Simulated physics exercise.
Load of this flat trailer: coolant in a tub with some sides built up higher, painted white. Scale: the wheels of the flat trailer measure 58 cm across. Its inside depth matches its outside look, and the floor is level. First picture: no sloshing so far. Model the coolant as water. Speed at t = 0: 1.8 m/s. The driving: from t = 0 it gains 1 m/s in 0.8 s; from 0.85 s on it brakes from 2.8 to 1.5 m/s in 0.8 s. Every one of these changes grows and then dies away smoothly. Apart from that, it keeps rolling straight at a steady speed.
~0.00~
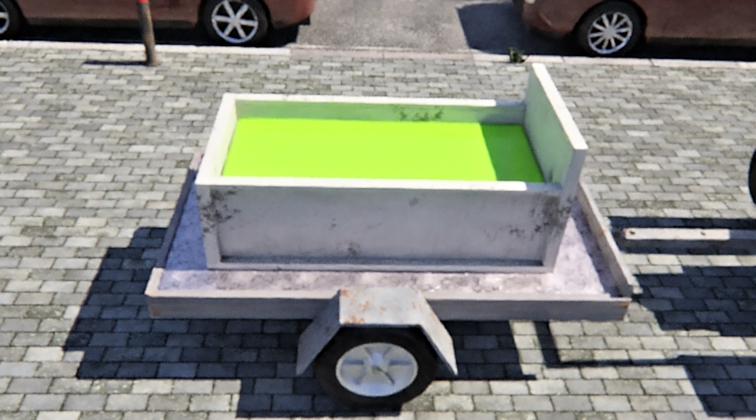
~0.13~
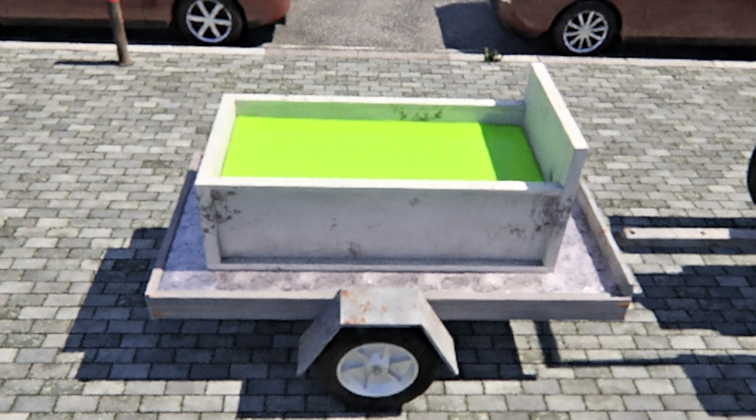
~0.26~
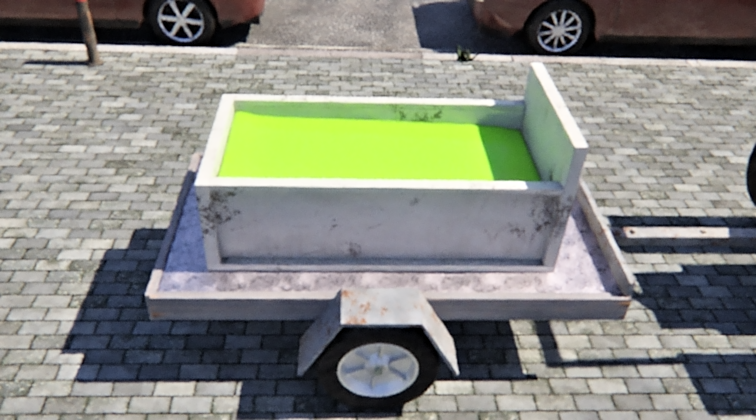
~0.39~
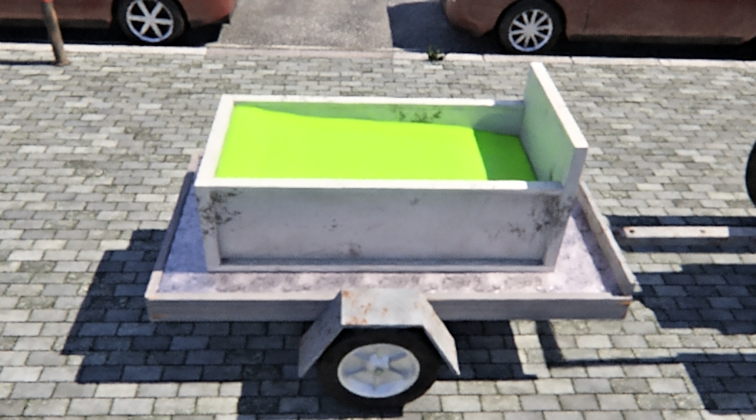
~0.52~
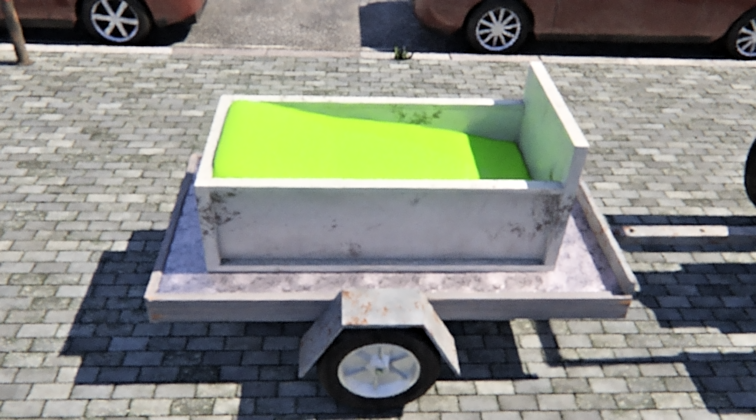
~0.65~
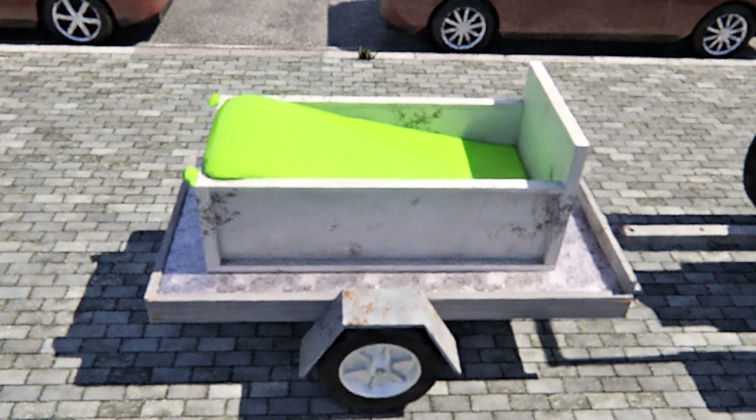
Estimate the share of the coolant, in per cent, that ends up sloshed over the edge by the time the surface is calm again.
I would say roughly 20 %.
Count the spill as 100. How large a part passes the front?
Close to 10 per cent goes that way.
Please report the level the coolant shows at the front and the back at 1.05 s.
I'd say some 24 centimetres in front and some 42 centimetres behind.
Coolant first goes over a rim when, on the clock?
I'd say close to 0.9 seconds.
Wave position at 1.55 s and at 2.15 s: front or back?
First time: Forward; second time: Forward.
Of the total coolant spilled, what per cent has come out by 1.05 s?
Close to 10 in a hundred.
Then, 1.05 s in, the surface is 23 cm up at the front and 43 cm at the back; 2 per cent is out, over the back.
Then, 1.55 s in, the surface is 84 cm up at the front and 15 cm at the back; 3 per cent is out, over the back.
Then, 2.15 s in, the surface is 34 cm up at the front and 12 cm at the back; 12 per cent is out, over the far side and the near side.
Then, 4.64 s in, 20 per cent is out, over the back and the far side, 82 of 404 litres.
